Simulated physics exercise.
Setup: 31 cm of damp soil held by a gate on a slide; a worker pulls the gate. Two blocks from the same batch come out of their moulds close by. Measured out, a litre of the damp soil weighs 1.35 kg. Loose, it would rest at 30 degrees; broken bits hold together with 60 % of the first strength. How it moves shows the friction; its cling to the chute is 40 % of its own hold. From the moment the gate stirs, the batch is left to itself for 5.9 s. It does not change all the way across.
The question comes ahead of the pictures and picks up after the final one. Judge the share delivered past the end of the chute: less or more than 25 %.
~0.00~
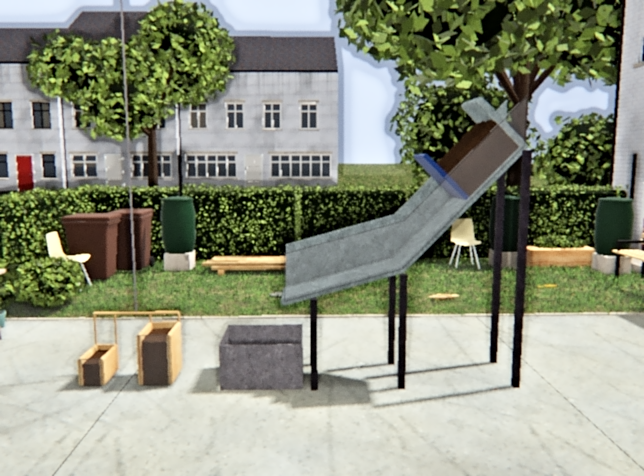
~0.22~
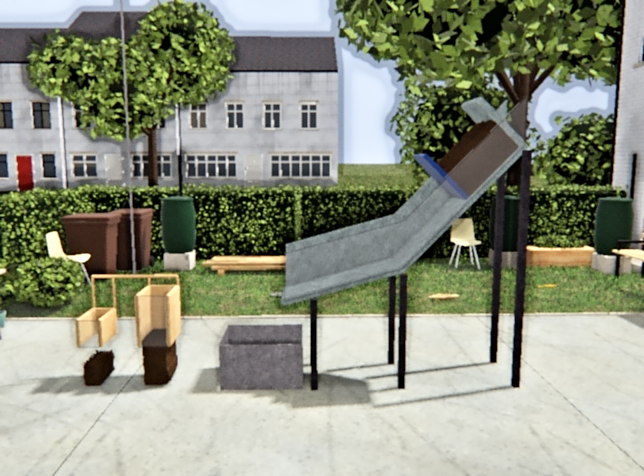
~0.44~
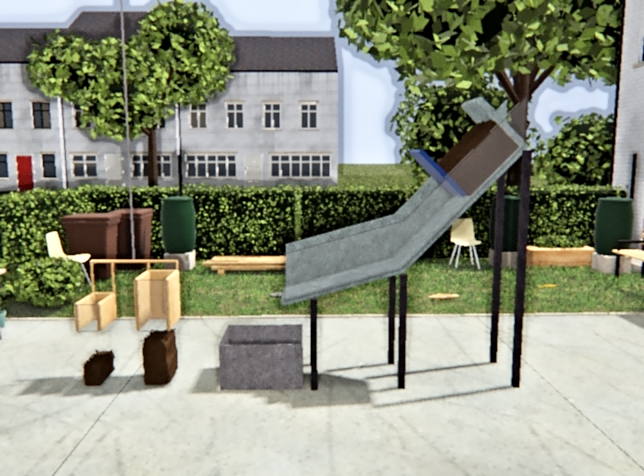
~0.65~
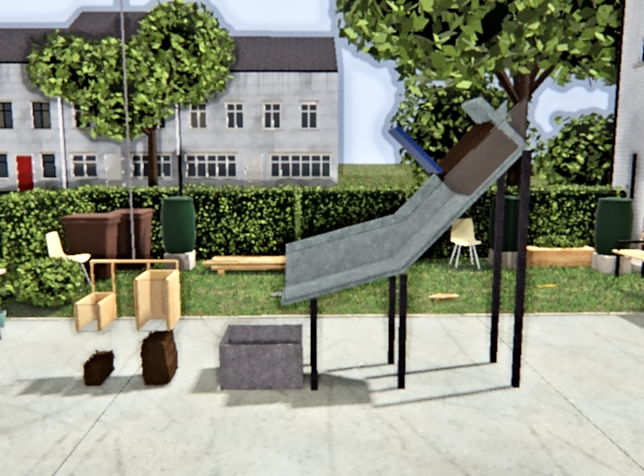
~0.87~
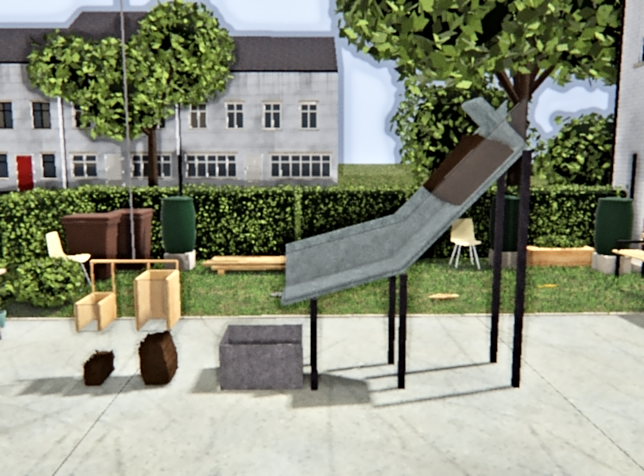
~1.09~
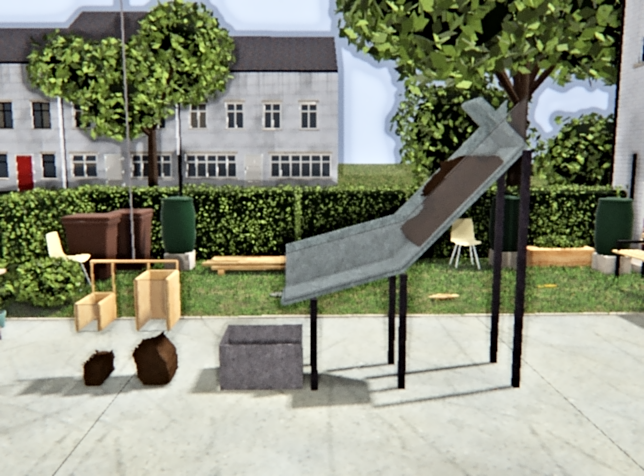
The share delivered past the end of the chute is less than 25 %.
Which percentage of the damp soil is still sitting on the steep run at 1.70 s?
Around 25 percent at that moment.
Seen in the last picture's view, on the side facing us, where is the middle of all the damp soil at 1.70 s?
Near (379, 257).
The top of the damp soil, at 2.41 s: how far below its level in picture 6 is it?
Roughly 60 cm.
After 1.70 s, 25 % is on the steep run, 75 % on the flatter one and 0 % past the end.
After 2.41 s, 18 % is on the steep run, 82 % on the flatter one and 0 % past the end.
After 3.13 s, 18 % is on the steep run, 82 % on the flatter one and 0 % past the end.
After 3.85 s, 18 % is on the steep run, 82 % on the flatter one and 0 % past the end.
After 6.32 s, 18 % is on the steep run, 82 % on the flatter one and 0 % past the end.
